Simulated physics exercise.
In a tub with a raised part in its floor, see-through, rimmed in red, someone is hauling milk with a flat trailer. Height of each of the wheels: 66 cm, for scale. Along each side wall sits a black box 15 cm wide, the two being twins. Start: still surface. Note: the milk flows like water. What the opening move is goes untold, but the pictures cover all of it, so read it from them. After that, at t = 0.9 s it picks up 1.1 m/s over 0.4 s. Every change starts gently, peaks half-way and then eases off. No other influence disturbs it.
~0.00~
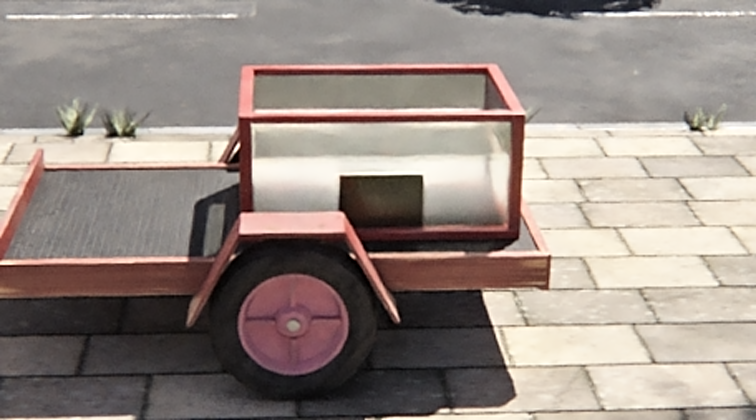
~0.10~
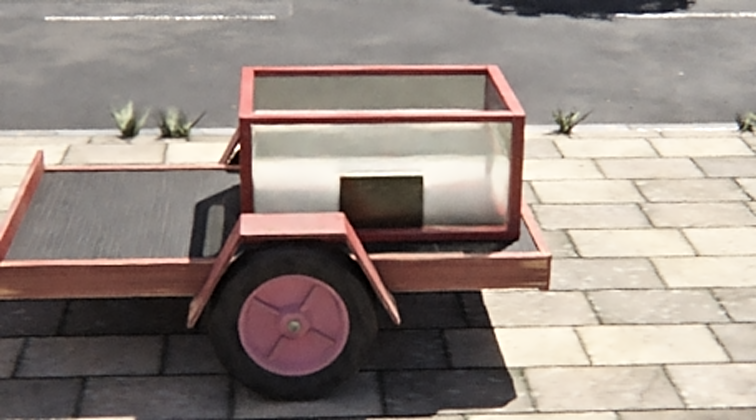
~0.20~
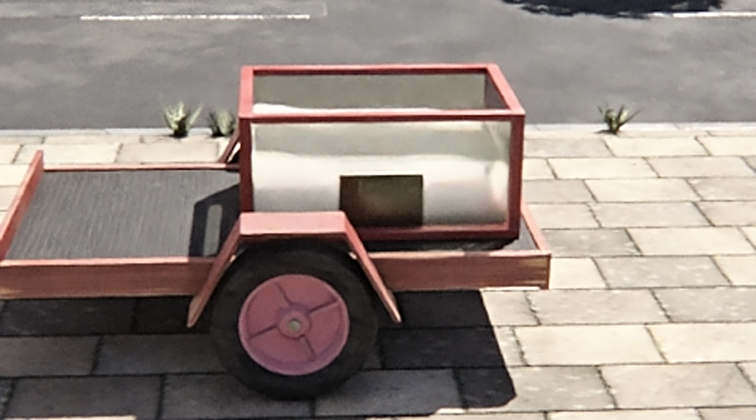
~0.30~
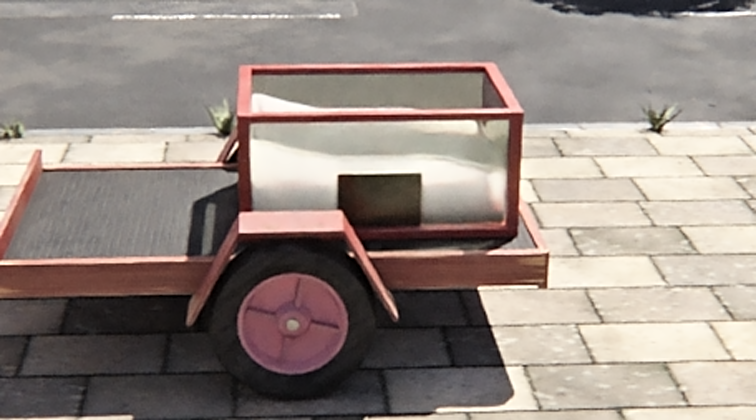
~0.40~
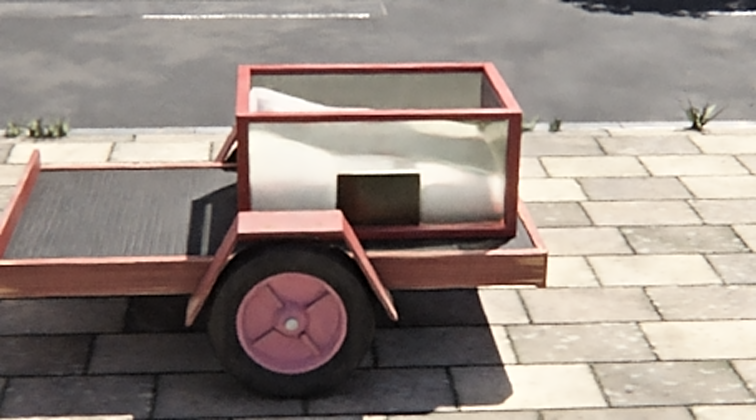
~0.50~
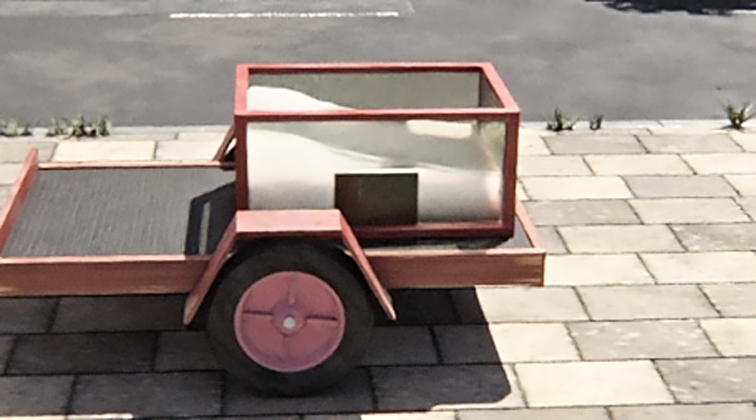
On a sunlit paved strip beside a grey road, a flat red trailer rolls left, its wheel turning, carrying a clear, red-rimmed tub of milk that lies level at first. As the trailer slows slightly, the milk climbs toward the left end and sinks at the right, leaving its surface clearly sloped.
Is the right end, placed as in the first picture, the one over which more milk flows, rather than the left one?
Yes.
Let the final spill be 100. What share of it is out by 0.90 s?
Some 0 per cent by then.
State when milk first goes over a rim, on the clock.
I'd put it close to 1.6 seconds.
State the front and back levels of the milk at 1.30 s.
The level sits near 16 cm in front and near 58 cm behind.
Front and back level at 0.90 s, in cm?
Front level 30 cm, back level 28 cm.
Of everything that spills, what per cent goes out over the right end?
It comes to about 70 per cent of the spill.
Then, 0.90 s in, it stands 29 cm high behind and 31 cm in front; all of it is still inside.
Then, 1.30 s in, it stands 58 cm high behind and 15 cm in front; all of it is still inside.
Then, 1.80 s in, it stands 32 cm high behind and 20 cm in front; 3 per cent has gone over the right end.
Then, 4.28 s in, 5 per cent has gone over the right end, a little elsewhere; the left end has passed 1 per cent and the right end 4.
